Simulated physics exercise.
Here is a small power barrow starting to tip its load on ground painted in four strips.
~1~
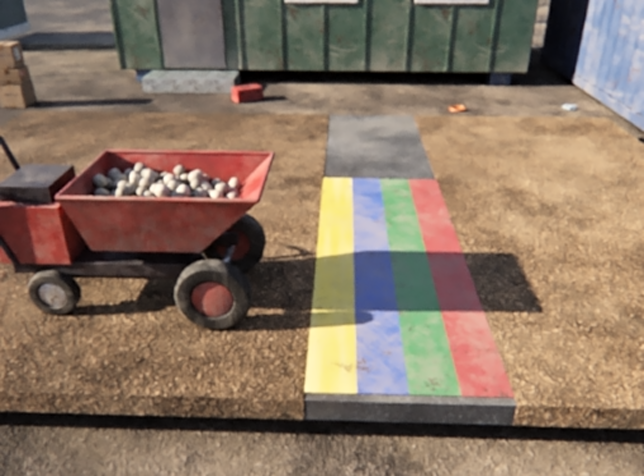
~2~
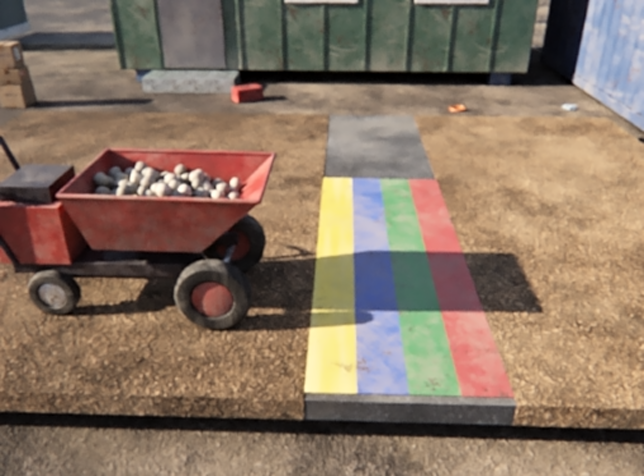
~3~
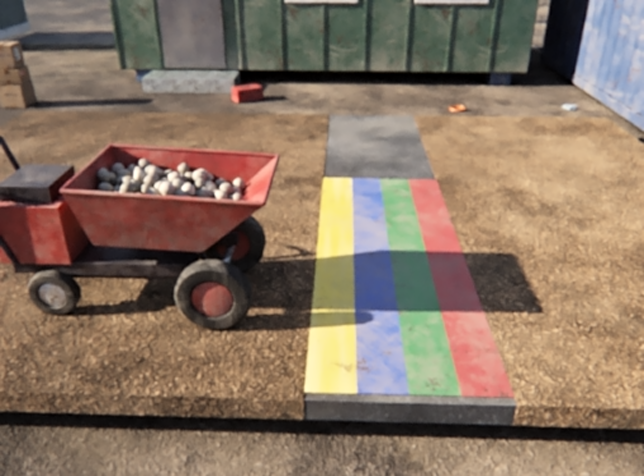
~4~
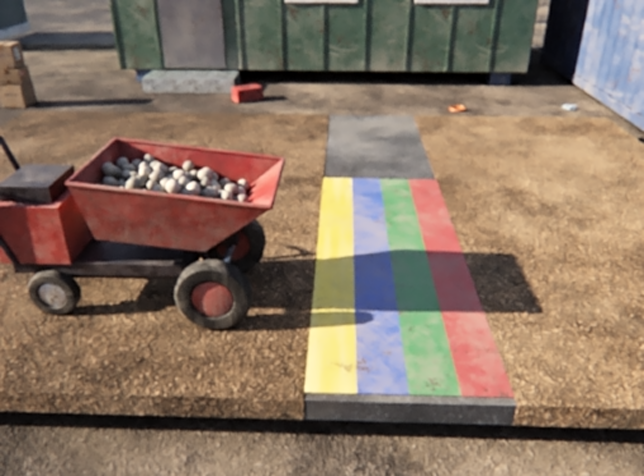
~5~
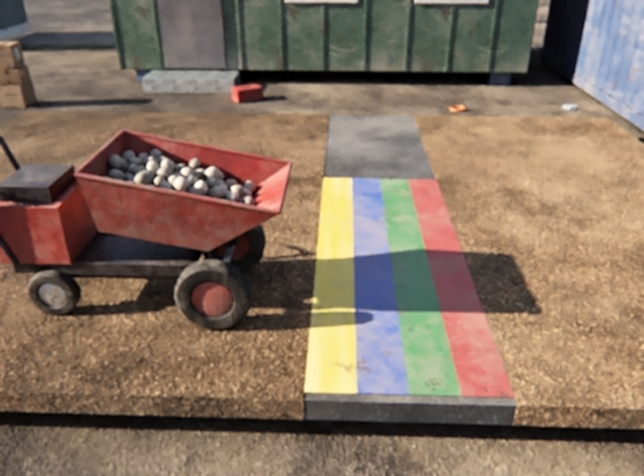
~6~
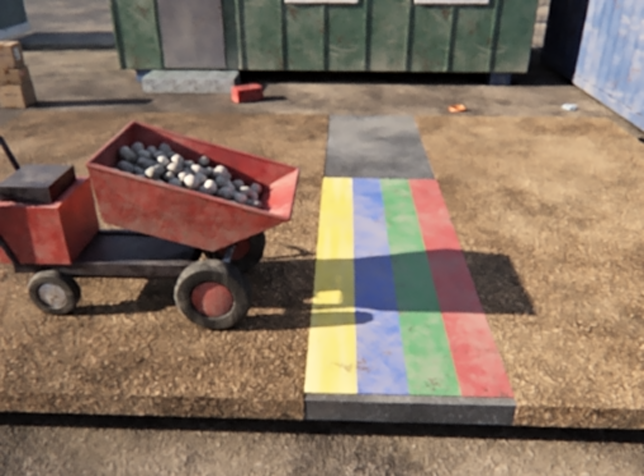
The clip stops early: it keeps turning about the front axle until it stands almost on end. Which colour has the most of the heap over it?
Most covered: The blue band.
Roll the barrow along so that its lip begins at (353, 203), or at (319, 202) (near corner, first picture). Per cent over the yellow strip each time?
First some 0, then 0 per cent.
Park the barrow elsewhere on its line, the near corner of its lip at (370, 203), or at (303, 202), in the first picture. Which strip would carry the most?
The first try: The red strip. The second: The green one.
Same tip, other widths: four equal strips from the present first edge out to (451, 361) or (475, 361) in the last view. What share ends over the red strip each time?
Roughly 10 per cent, and 10 per cent.
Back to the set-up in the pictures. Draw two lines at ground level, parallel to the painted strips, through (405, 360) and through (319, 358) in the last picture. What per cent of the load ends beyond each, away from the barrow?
First some 20, then 80 per cent.
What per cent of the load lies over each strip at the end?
Yellow strip near 15; blue strip near 40; green strip near 15; red strip near 5.
Just after the last frame, skip tipped steeply; every one in the skip.
A moment on, skip tipped steeply; the larger part in the skip; about a tenth over the yellow strip; roughly a quarter over the blue strip; just a few over the green strip.
Further on, skip tipped right over; roughly a quarter in the skip; roughly a quarter over the yellow strip; roughly a third over the blue strip; roughly a quarter over the green strip; about a tenth over the red strip; just a few off the paint.
When it is over, skip tipped right over; roughly a quarter in the skip; roughly a quarter over the yellow strip; roughly a third over the blue strip; roughly a quarter over the green strip; about a tenth over the red strip; just a few off the paint.
